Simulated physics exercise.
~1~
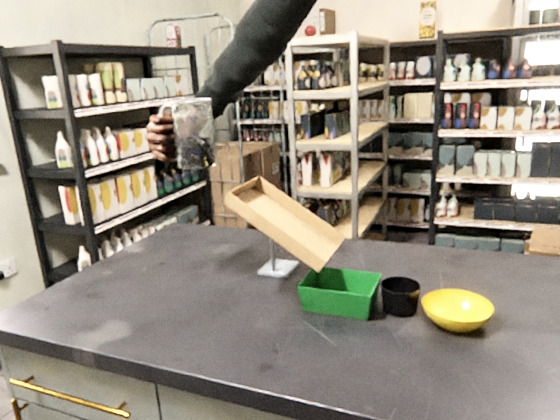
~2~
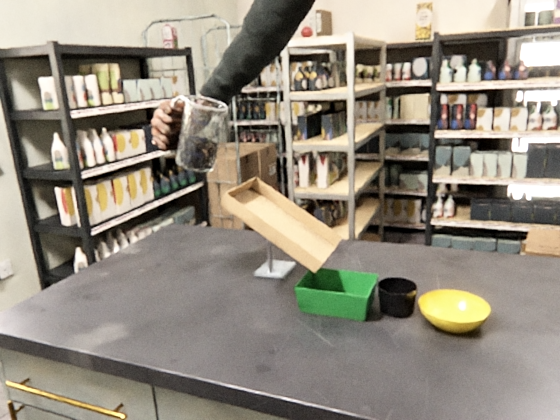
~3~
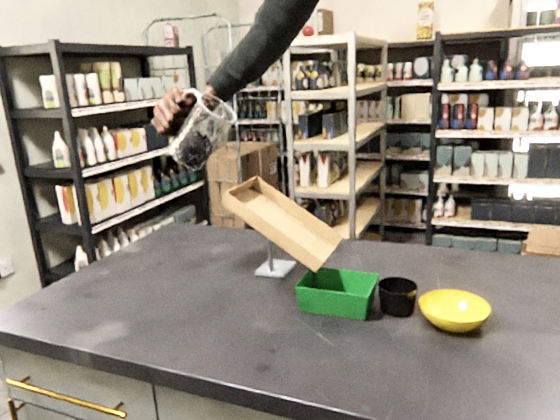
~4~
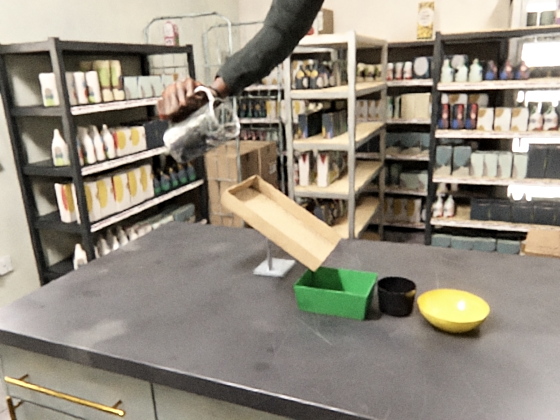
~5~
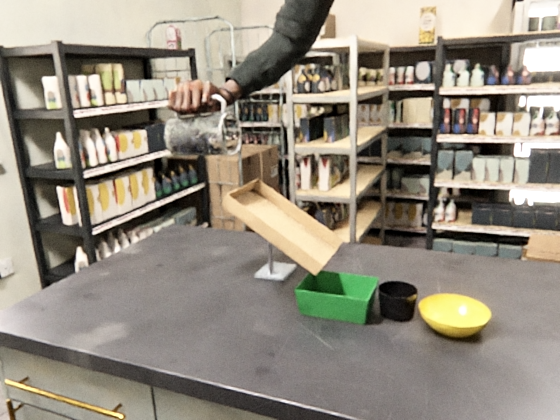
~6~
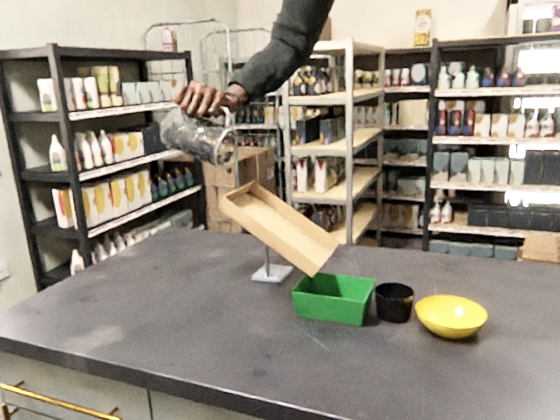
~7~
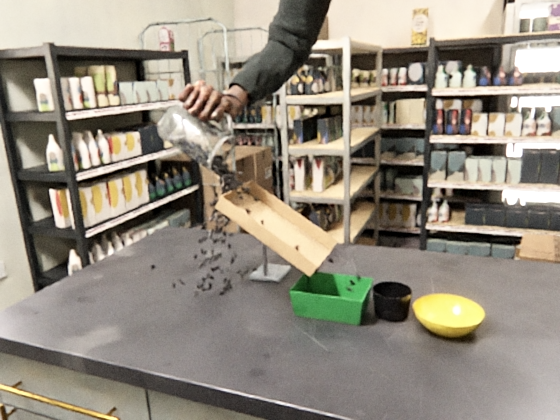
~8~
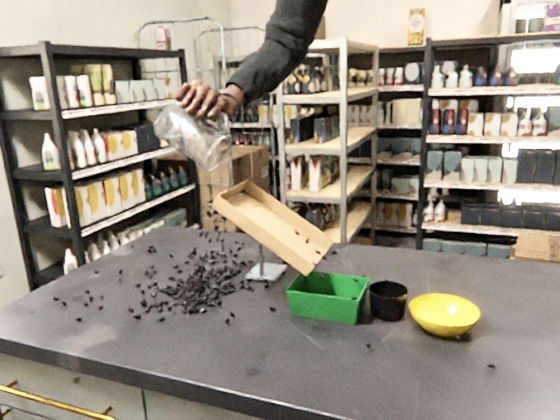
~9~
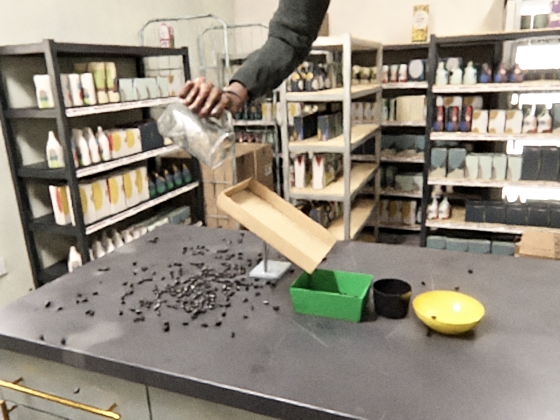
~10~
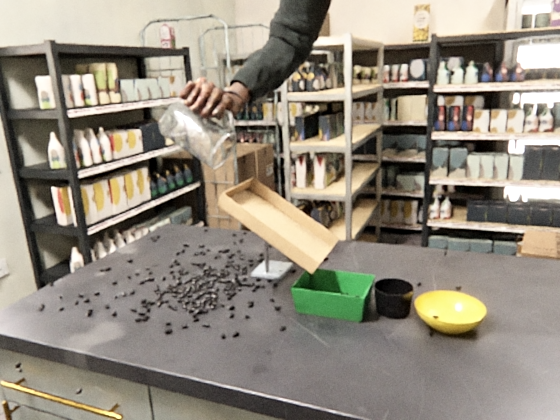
In a room lined with shelves of bottles and boxes, a dark table holds a sloping cardboard chute on a stand, with a green tin, a small black dish and a yellow bowl lined up to its right. A hand reaching in from above holds a clear jug of black beans over the table, left of the chute. It tips the jug steadily to the right until the beans pour out. Some land on the chute, but many spill down past its upper end. At the end the jug hangs empty, the chute is clear, and most beans lie scattered across the tabletop.
